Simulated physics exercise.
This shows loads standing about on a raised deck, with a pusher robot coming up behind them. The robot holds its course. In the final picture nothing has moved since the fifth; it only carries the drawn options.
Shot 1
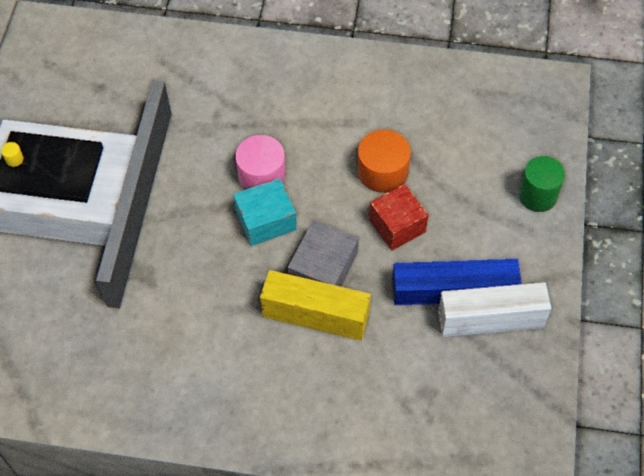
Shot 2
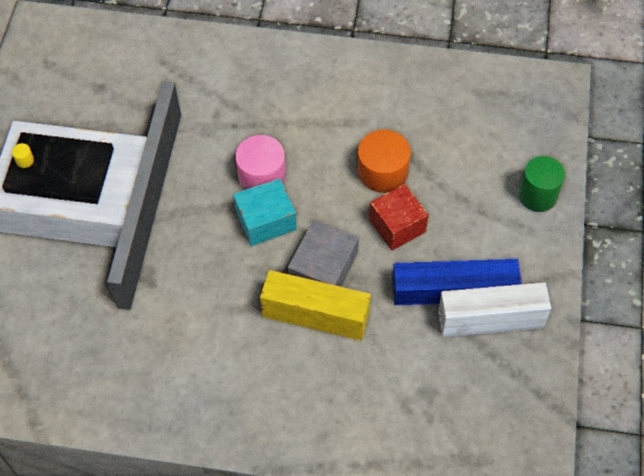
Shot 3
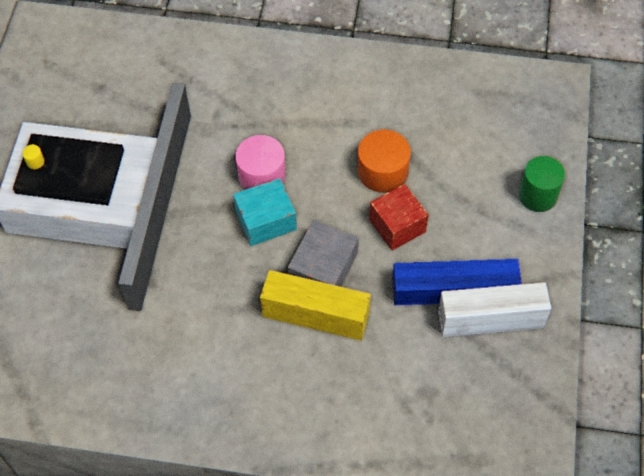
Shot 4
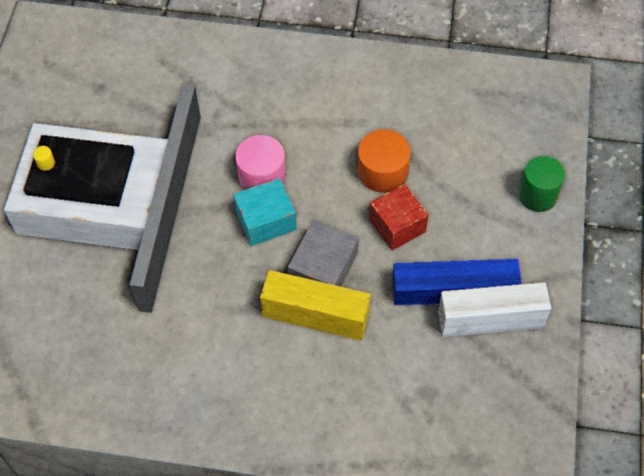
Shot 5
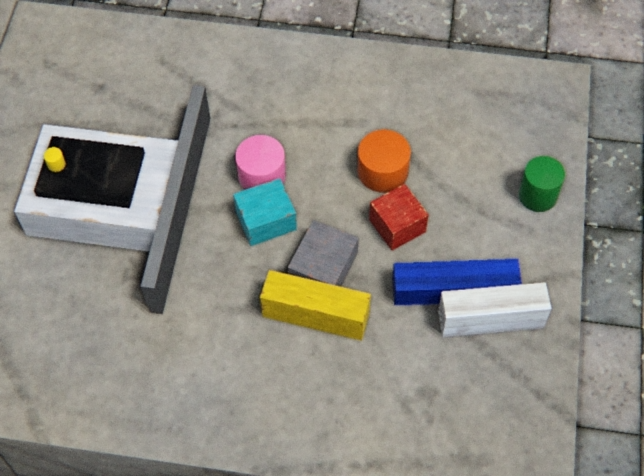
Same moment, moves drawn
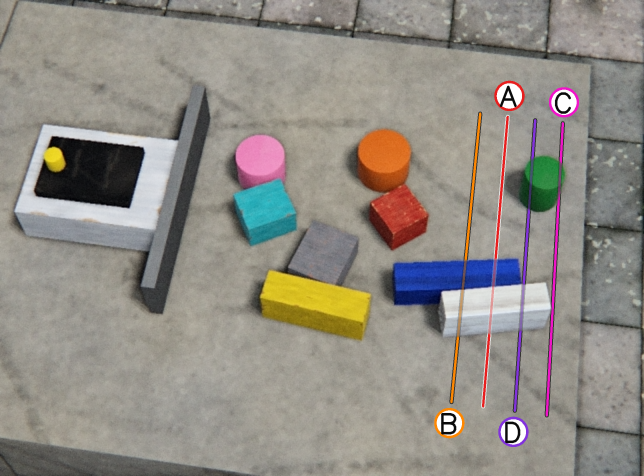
A white robot with a dark top, a yellow knob and a wide grey blade stands at the left of a raised stone-like deck, seen from above with paving beyond its edges. To its right are pink, orange and green canisters, turquoise, red and grey crates, and yellow, blue and white sticks. The robot slides slowly and steadily rightward, touching nothing, while the loads and camera stay still.
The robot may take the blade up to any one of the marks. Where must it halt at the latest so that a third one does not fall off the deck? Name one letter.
No third one falls up to A.
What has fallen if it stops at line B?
It is the white stick.
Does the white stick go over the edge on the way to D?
By then, yes.
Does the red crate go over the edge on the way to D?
Yes.
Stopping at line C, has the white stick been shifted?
By then, yes.
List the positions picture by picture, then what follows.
The first frame shows green canister (542, 184); grey crate (324, 259); red crate (398, 217).
The second frame shows robot (66, 168); pink canister (261, 165).
The third frame shows robot (76, 169); blue stick (456, 282).
The fourth frame shows robot (87, 170); turquoise crate (265, 212).
The fifth frame shows robot (97, 171); green canister (542, 184); grey crate (324, 259); red crate (398, 217).
On the marked copy, A at (496, 251); B at (467, 248); C at (555, 259); D at (526, 255).
Following A. Soon after the start, robot (211, 186); yellow bar (334, 310); pink canister (330, 173).
Later, robot (326, 200); white stick (555, 310); blue stick (527, 288).
In the end, robot (416, 211); white stick over the edge; blue stick over the edge; two fallen.
As for the rest, B is within the limit but short; C drops eight; D drops four.
